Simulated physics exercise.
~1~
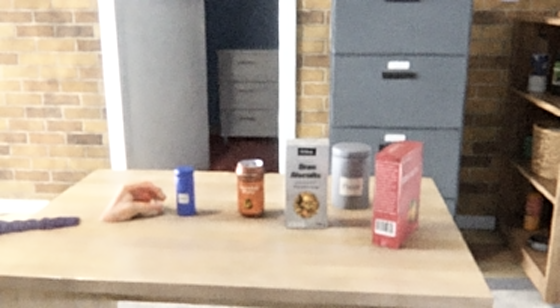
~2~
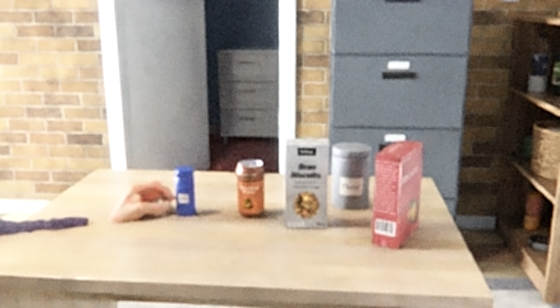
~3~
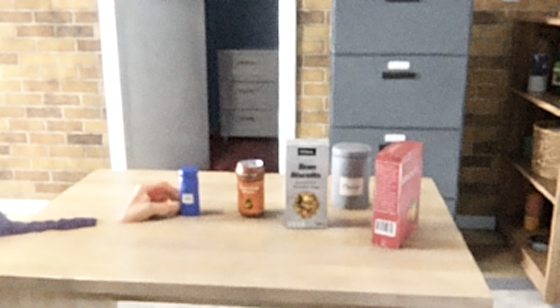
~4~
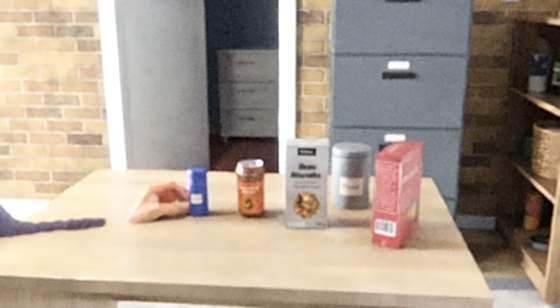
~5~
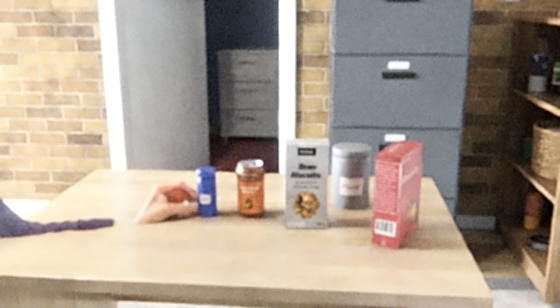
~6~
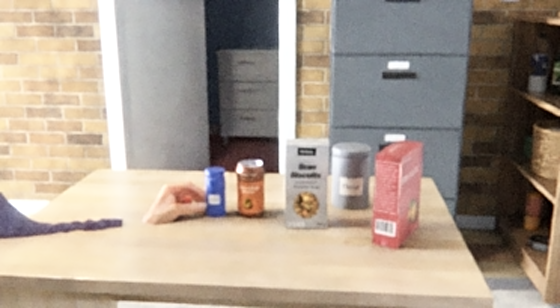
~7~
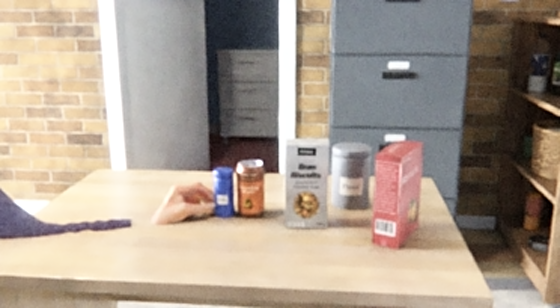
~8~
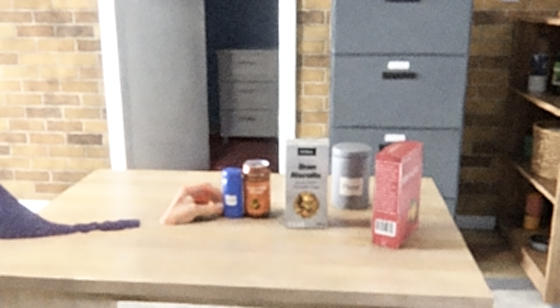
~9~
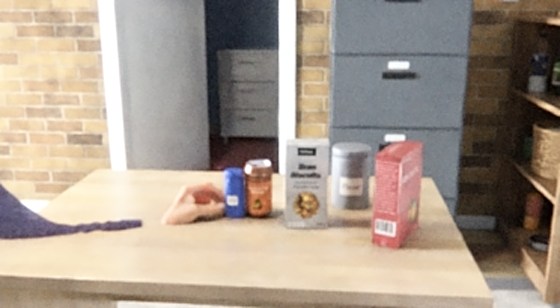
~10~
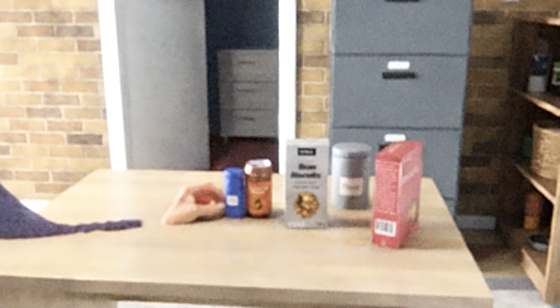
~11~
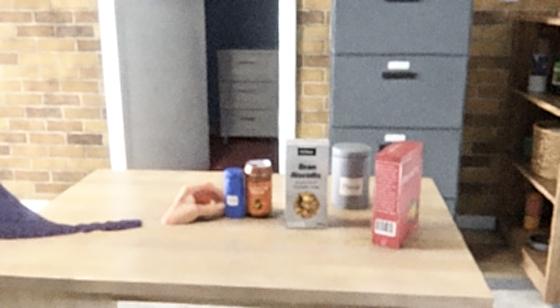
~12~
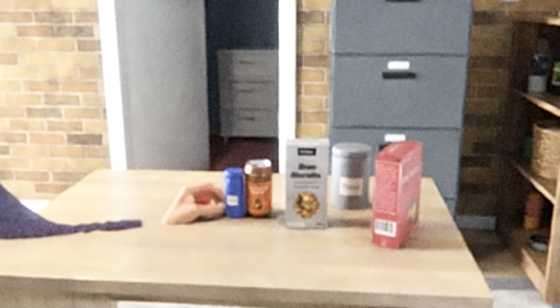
The clip opens on a wooden table holding five items in a row, from left to right a blue shaker, an orange container, a white packet, a grey jar and a red packet. A hand in a dark sleeve reaches in from the left and comes up to the blue shaker. It pushes the shaker steadily rightward, sliding it upright across the tabletop and closing the gap to the orange container. The shaker stops right beside the container, and the hand goes still. At the end, all five items are standing, with the hand resting by the shaker.
